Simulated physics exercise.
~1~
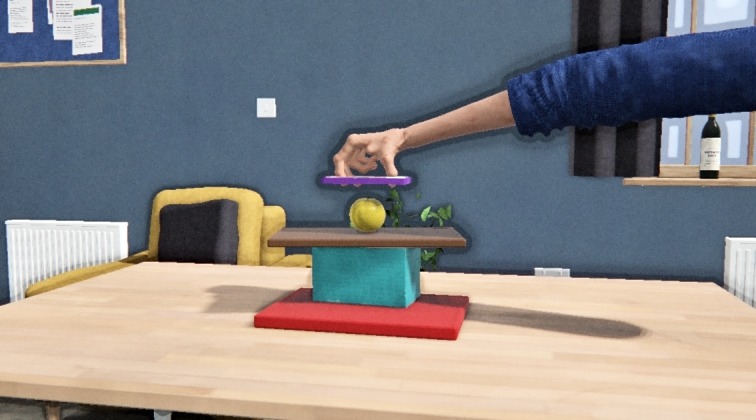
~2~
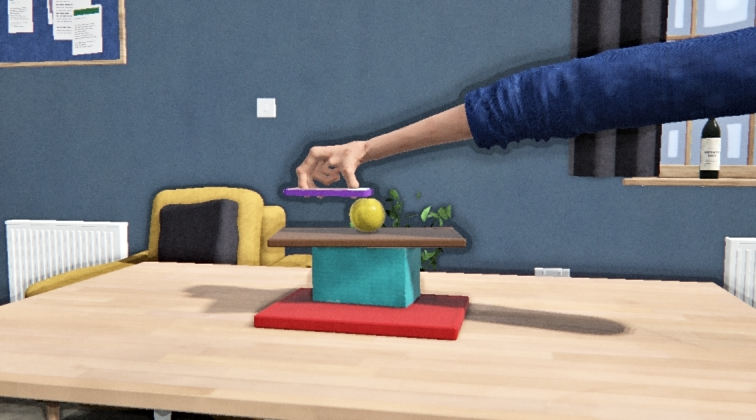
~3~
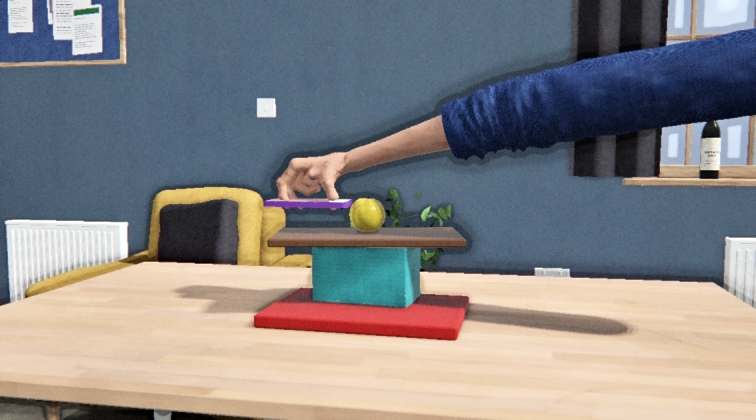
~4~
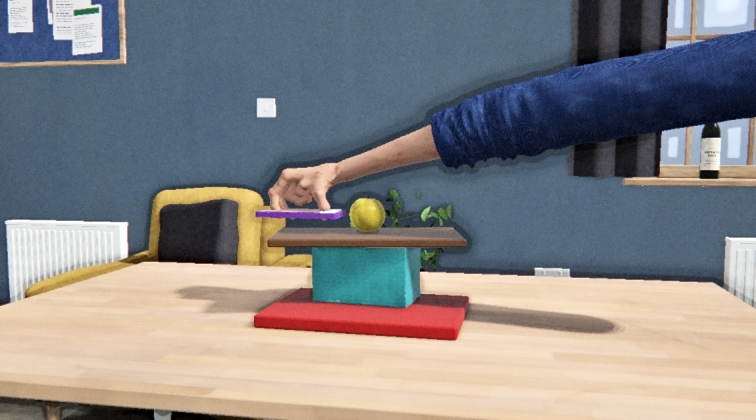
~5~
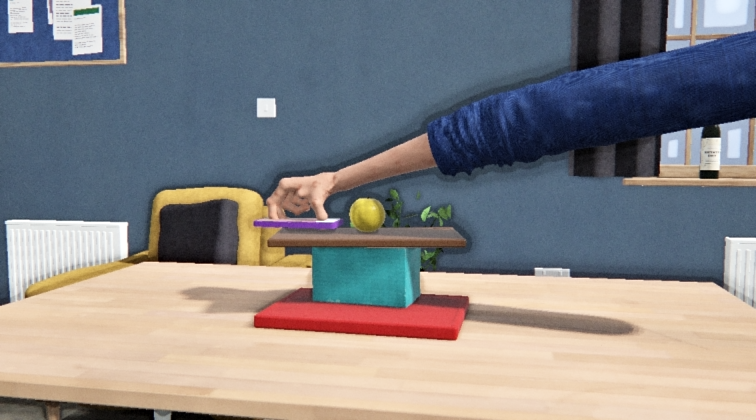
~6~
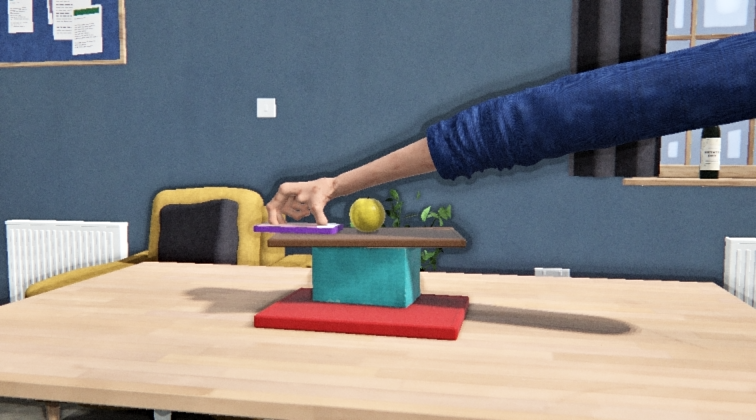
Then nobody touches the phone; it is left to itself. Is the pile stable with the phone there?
Not one thing drops.
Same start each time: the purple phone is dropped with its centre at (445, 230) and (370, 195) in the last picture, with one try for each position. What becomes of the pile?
Well, the first time it stays steady, and the second time it falls over.
Then, 0.40 s on from there, no change.
Then, 1.20 s on from there, purple phone resting near (298, 228).
In the end, all 5 unmoved. At the end, from the last picture's camera, purple phone near (298, 229). The pile holds.
